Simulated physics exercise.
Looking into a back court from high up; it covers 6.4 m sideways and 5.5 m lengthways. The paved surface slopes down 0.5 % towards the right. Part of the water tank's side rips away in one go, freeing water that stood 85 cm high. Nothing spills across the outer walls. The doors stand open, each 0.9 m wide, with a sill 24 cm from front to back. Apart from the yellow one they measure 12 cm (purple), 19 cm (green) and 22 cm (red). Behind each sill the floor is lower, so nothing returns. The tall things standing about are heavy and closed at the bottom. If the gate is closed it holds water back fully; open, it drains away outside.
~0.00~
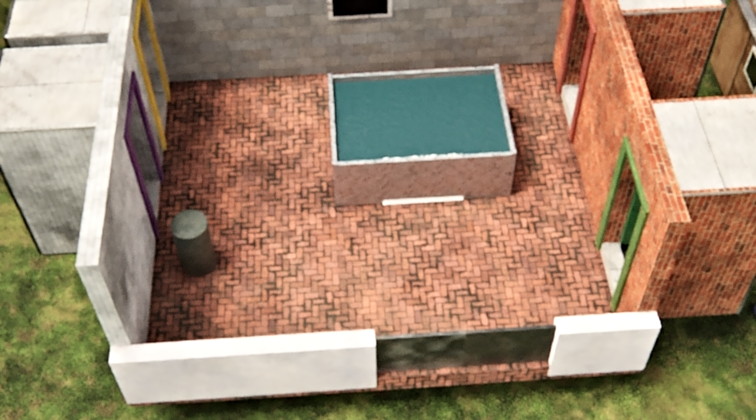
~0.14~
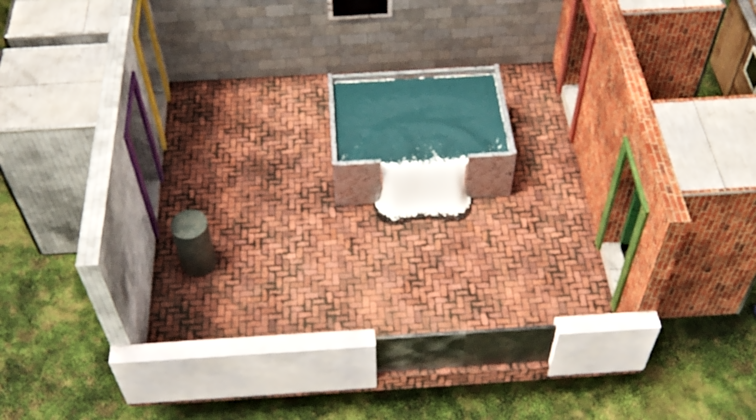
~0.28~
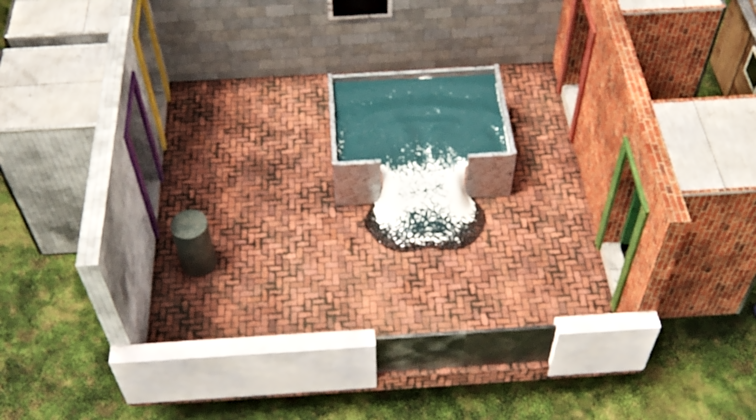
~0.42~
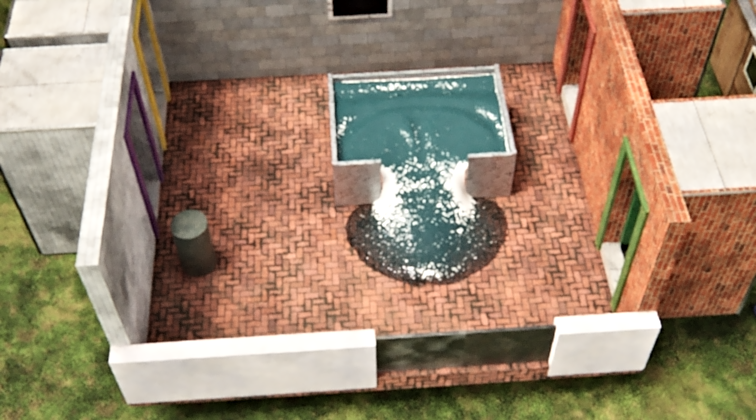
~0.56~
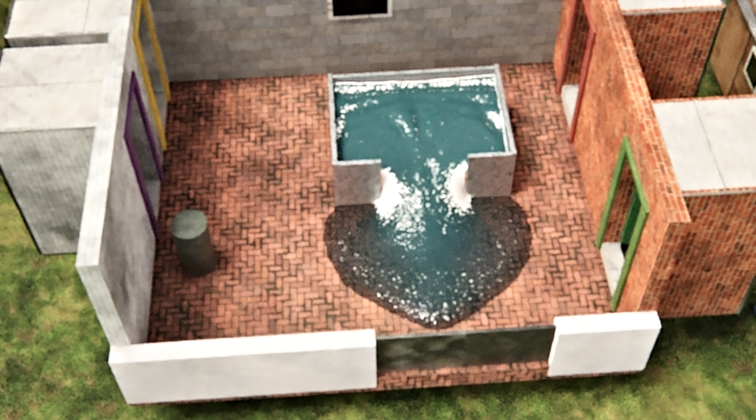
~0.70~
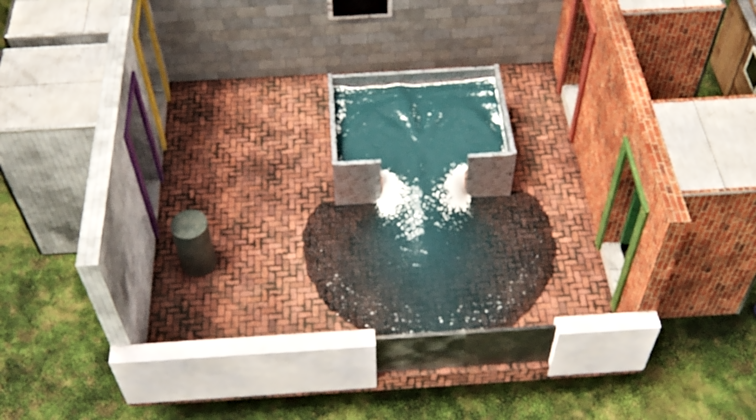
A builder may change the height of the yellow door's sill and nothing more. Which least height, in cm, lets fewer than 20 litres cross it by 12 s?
Some 12 cm above the ground.
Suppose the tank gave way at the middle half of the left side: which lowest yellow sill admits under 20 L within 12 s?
About 28 cm.
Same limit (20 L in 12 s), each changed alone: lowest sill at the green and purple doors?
Roughly 21 cm at green and 7.5 cm at purple.
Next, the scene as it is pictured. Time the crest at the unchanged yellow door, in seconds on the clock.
Around 8.5 s.
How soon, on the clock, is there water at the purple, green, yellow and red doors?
Arrival: Purple 2.8 s, green 1.1 s, yellow 3.6 s, red 3.2 s.
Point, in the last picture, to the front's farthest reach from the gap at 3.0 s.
At about (145, 376).
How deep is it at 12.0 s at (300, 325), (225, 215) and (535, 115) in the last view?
Roughly 8, 12 and 14 cm, in turn.
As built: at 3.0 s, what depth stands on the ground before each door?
Depths in cm: Purple 3, green 23, yellow 0, red 0.
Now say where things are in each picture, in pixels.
In the first frame, the water tank at (419, 117) is whole and still, 85 cm deep; the yellow door at (154, 77) is dry.
In the second frame, the gap is at (423, 183), the front 0.4 m out at (391, 220); the back of the water tank holds 85 cm.
In the third frame, the front is at (397, 246), 0.9 m from the gap at (423, 186); 1.2 m2 of floor is wet, 83 cm left at the back.
In the fourth frame, the gap is at (423, 186), the front 1.5 m out at (413, 280); the back of the water tank holds 76 cm.
In the fifth frame, water pours out at (423, 186) and has run 2.2 m, to (431, 323); about 7 cm deep outside, 71 cm at the back.
In the sixth frame, water pours out at (423, 186) and has run 2.7 m, to a hidden place; about 6 cm deep outside, 72 cm at the back; 3.2 m in a straight line remain to the yellow door at (154, 77).
After 1.4 s water covers 35 % of the floor, deepest (45 cm) near (443, 346); it has not reached the yellow door.
After 3.0 s water covers 55 % of the floor, deepest (35 cm) near (618, 346); it has not reached the yellow door.
After 12.0 s water covers 100 % of the floor, deepest (17 cm) near (413, 104); 12 cm at the yellow door, 0 litres in over its 26 cm sill.
At the yellow door as built, the water arrived by 3.7 s and peaked near 18 cm at 8.6 s.
Run again over the same 12 s with other heights there, 37 litres in over 10.5 cm, 8 litres over 14 cm. The limit of 20 litres is kept from about 12 cm up.
